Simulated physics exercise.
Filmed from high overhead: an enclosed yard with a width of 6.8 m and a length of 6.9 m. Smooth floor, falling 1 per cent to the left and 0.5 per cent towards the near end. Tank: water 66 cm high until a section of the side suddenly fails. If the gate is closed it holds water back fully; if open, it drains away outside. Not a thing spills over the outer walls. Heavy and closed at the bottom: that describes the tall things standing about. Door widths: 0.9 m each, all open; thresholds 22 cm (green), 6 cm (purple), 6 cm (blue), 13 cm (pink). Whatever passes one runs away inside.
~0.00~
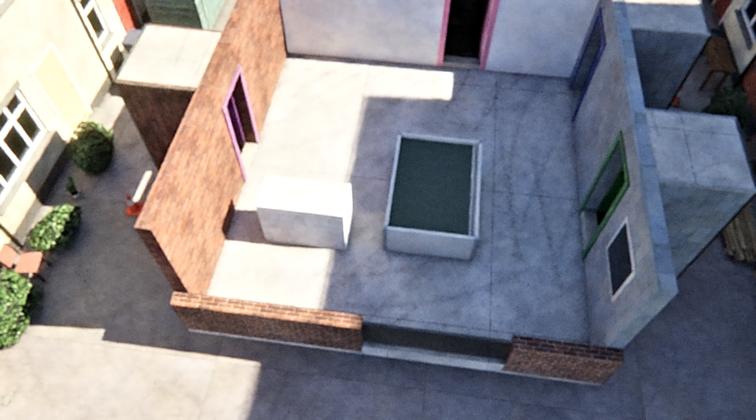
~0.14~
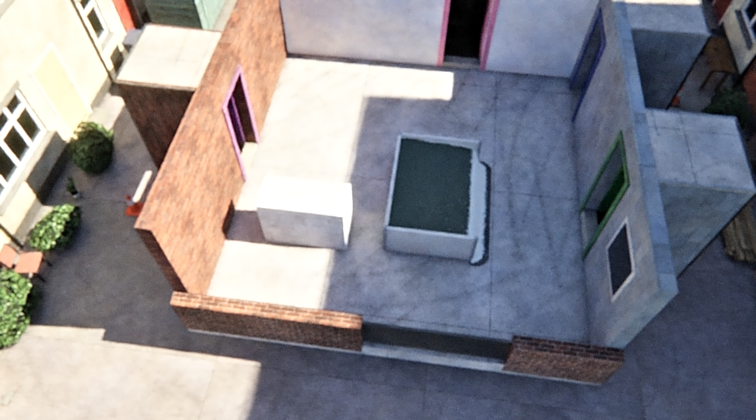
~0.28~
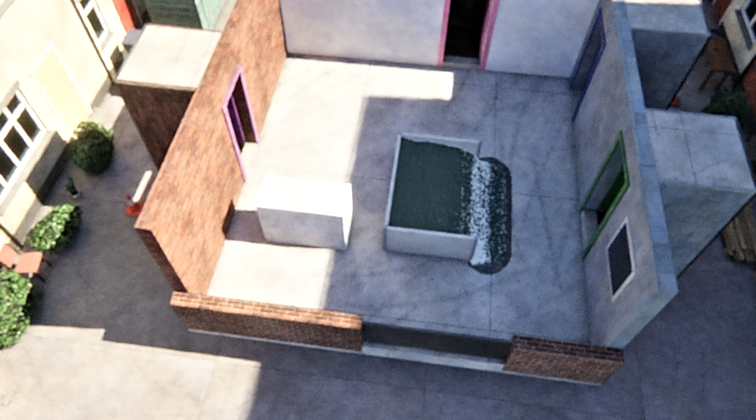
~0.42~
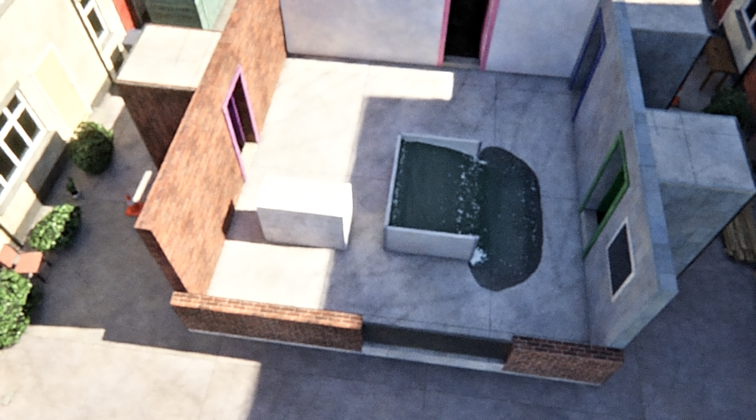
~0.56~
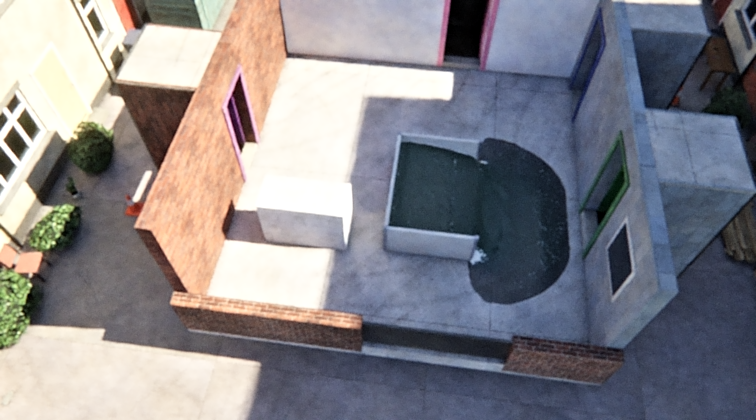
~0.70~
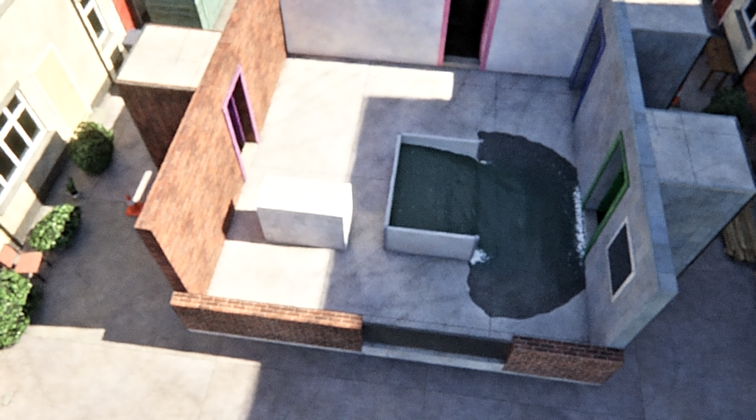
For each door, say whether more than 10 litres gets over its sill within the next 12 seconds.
Green door: Yes; purple door: Yes; blue door: Yes; pink door: No.
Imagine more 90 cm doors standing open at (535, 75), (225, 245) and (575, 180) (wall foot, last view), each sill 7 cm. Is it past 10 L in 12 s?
Note, doorways in listed order: Goes beyond, goes beyond, goes beyond.
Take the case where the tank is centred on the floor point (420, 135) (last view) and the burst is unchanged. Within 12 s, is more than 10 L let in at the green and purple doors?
Green: Within limit; purple: Too much.
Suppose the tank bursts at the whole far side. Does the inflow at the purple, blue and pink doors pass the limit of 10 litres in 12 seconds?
Purple falls short; blue exceeds; pink exceeds.
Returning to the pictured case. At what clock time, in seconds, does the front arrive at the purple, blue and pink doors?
Times: Purple 6.0 seconds, blue 1.6 seconds, pink 3.0 seconds.
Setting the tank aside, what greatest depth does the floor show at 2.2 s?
Around 38 centimetres.
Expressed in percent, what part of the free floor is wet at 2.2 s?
Covered: Roughly 25 %.
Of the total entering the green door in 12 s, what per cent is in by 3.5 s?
About 100%.
After 1.4 s water covers 20 % of the floor and is deepest (41 cm) near (578, 226); green door 41 cm at the sill, 54 L in, purple door not reached, blue door not reached, pink door not reached.
After 2.2 s water covers 25 % of the floor and is deepest (38 cm) near (588, 361); green door 31 cm at the sill, 118 L in, purple door not reached, blue door 9 cm at the sill, 0 L in, pink door not reached.
After 3.5 s water covers 45 % of the floor and is deepest (23 cm) near (566, 359); green door 13 cm at the sill, 132 L in, purple door not reached, blue door 8 cm at the sill, 5 L in, pink door 9 cm at the sill, 0 L in.
After 7.0 s water covers 90 % of the floor and is deepest (16 cm) near (202, 312); green door 5 cm at the sill, 133 L in, purple door 6 cm at the sill, 0 L in, blue door 5 cm at the sill, 26 L in, pink door 5 cm at the sill, 0 L in.
After 12.0 s water covers 95 % of the floor and is deepest (11 cm) near (236, 212); green door 4 cm at the sill, 133 L in, purple door 9 cm at the sill, 38 L in, blue door 1 cm at the sill, 26 L in, pink door 2 cm at the sill, 0 L in.
